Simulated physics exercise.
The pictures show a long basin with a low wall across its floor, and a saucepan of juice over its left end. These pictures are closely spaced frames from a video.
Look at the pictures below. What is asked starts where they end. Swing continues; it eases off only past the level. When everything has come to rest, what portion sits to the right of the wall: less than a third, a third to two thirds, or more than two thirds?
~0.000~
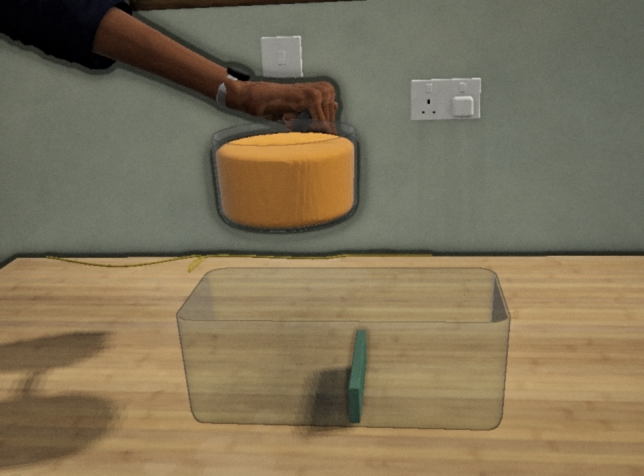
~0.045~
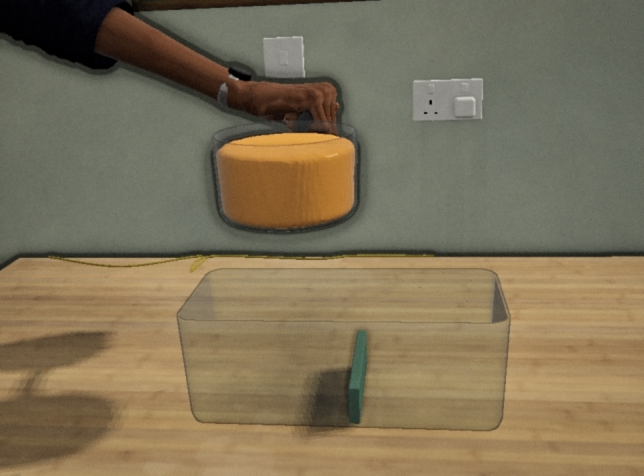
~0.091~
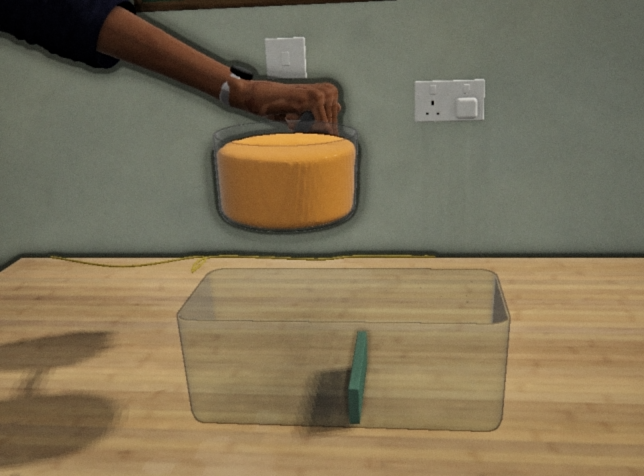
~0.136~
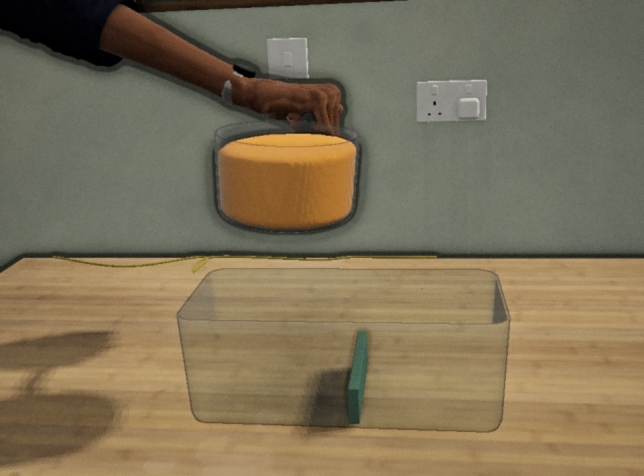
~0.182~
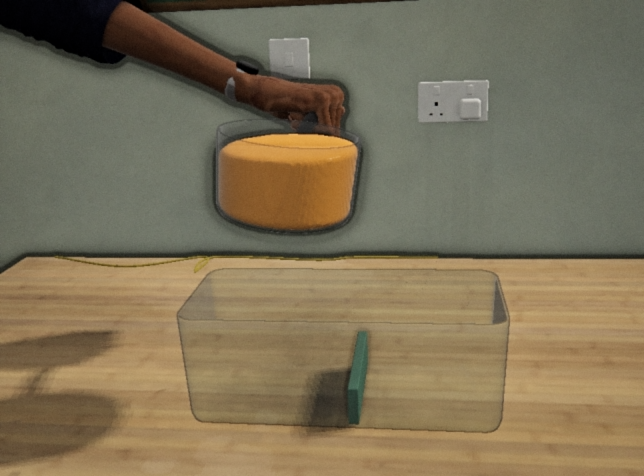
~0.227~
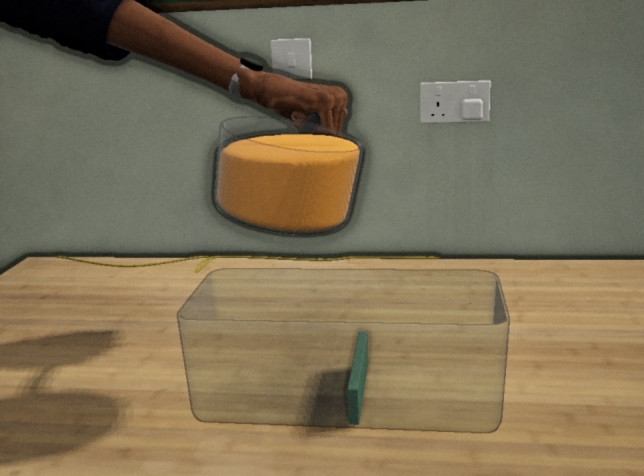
More than two thirds sits there.
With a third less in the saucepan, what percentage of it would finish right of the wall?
Estimate: Close to 95 per cent.
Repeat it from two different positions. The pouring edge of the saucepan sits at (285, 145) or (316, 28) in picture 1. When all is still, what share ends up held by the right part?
First try: About 55 %; second try: About 80 %.
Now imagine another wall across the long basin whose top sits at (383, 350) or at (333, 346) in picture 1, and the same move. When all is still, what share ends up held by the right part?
Well, it's close to 75 per cent for the first one, then 95 per cent for the other.
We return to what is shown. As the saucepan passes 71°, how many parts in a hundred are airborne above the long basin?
It comes to 30 per cent or so.
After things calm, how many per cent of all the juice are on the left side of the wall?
Share: Roughly 15 %.
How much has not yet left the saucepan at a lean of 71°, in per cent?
Near 60 percent is still in there.
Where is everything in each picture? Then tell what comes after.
The first frame shows tilt 0°; pouring edge (355, 132); surface from (220, 147) to (353, 144); the long basin's rim runs from (193, 294) to (502, 295); the wall's top is at (358, 358).
The second frame shows tilt 0°; pouring edge (355, 133); surface from (220, 147) to (354, 145).
The third frame shows tilt 2°; pouring edge (356, 135); surface from (221, 147) to (355, 145).
The fourth frame shows tilt 4°; pouring edge (358, 138); surface from (222, 147) to (356, 146).
The fifth frame shows tilt 7°; pouring edge (360, 143); surface from (223, 146) to (357, 148).
The sixth frame shows tilt 11°; pouring edge (362, 148); surface from (225, 146) to (360, 148).
By 0.64 s the tilt is 71° and 59 per cent is still to pour, 0 is left of the wall and 12 right of it.
By 0.94 s the tilt is 107° and 9 per cent is still to pour, 2 is left of the wall and 79 right of it.
By 1.26 s the tilt is 113° and 0 per cent is still to pour, 9 is left of the wall and 90 right of it.
By 1.60 s the tilt is 113° and 0 per cent is still to pour, 12 is left of the wall and 87 right of it.
At rest 15 per cent lies left of the wall, 84 right of it and 1 outside.
